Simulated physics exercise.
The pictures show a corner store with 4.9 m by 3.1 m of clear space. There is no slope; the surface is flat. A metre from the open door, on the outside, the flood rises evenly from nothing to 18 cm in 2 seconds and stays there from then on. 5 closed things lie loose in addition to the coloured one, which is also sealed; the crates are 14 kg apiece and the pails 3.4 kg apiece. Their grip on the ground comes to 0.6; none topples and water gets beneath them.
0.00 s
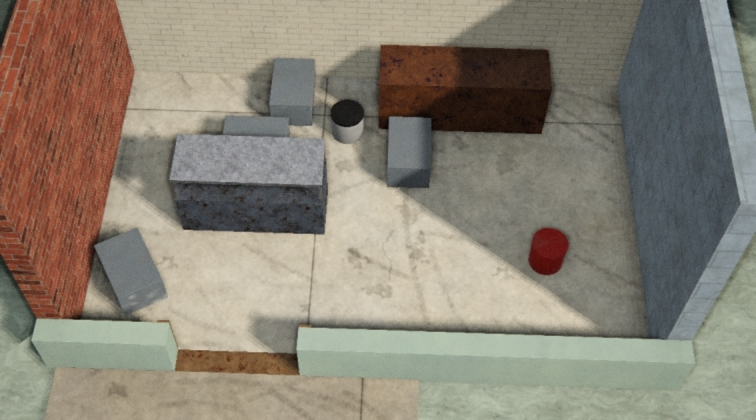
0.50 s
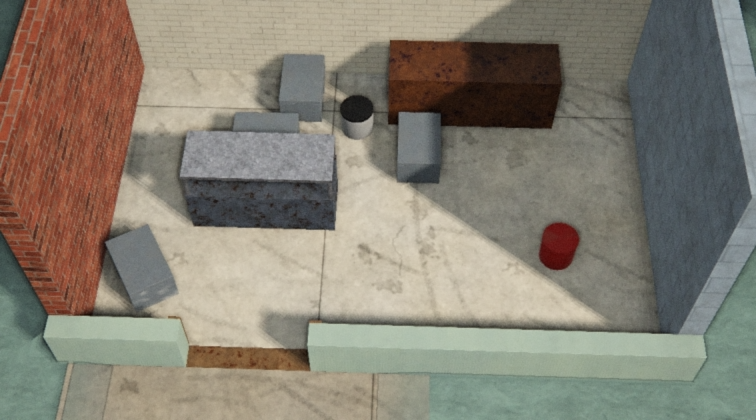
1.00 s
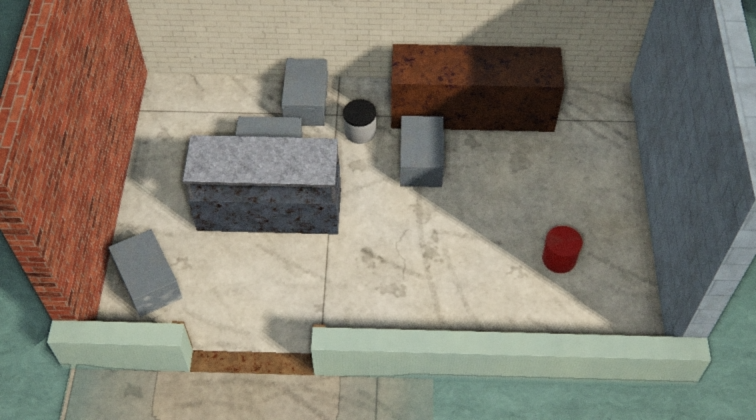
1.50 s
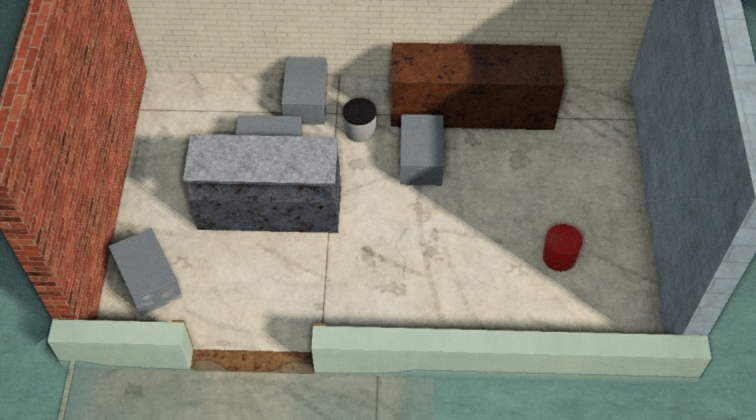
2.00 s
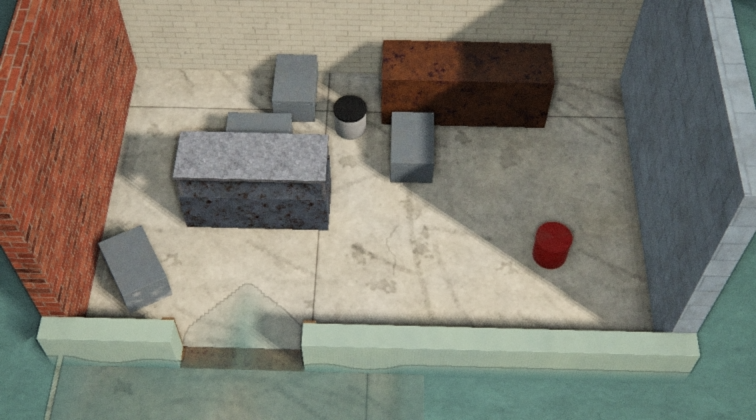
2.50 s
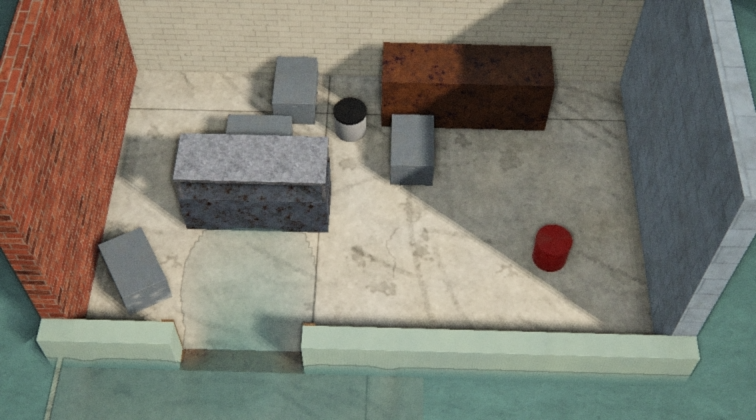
Shallow water spreading across the ground outside a walled room, then entering through the doorway while crates and red pail stay still.
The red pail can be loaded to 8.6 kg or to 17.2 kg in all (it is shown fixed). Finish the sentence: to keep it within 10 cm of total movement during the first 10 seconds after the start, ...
To keep it within 10 cm in that time, the lighter load suffices.
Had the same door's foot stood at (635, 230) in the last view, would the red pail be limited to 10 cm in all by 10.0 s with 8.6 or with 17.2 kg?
For that position, the bigger mass alone succeeds.
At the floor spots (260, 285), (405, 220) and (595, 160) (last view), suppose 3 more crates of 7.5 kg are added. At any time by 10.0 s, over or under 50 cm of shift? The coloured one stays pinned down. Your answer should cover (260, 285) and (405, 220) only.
In that order: Beyond it, beyond it.
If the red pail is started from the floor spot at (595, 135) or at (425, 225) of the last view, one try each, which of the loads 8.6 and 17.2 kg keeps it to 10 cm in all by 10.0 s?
Note, in order: Both OK; both OK.
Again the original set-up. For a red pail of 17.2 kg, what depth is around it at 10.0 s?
About 8 cm.
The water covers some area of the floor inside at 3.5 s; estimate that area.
Close to 3.5 m2, I'd say.
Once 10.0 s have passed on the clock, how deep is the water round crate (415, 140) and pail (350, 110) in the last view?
Around 4 cm and 5 cm.
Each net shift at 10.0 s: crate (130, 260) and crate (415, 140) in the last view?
In turn: 30 cm, 0 cm.
After 3.5 s the red pail would be 0 cm from its start with 8.6 kg and 0 cm from its start with 17.2 kg; 0 cm of water round it then.
After 4.5 s the red pail would be 0 cm from its start with 8.6 kg and 0 cm from its start with 17.2 kg; 1 cm of water round it then.
After 7.0 s the red pail would be 0 cm from its start with 8.6 kg and 0 cm from its start with 17.2 kg; 3 cm of water round it then.
After 10.0 s the red pail would be 0 cm from its start with 8.6 kg and 0 cm from its start with 17.2 kg; 8 cm of water round it then.
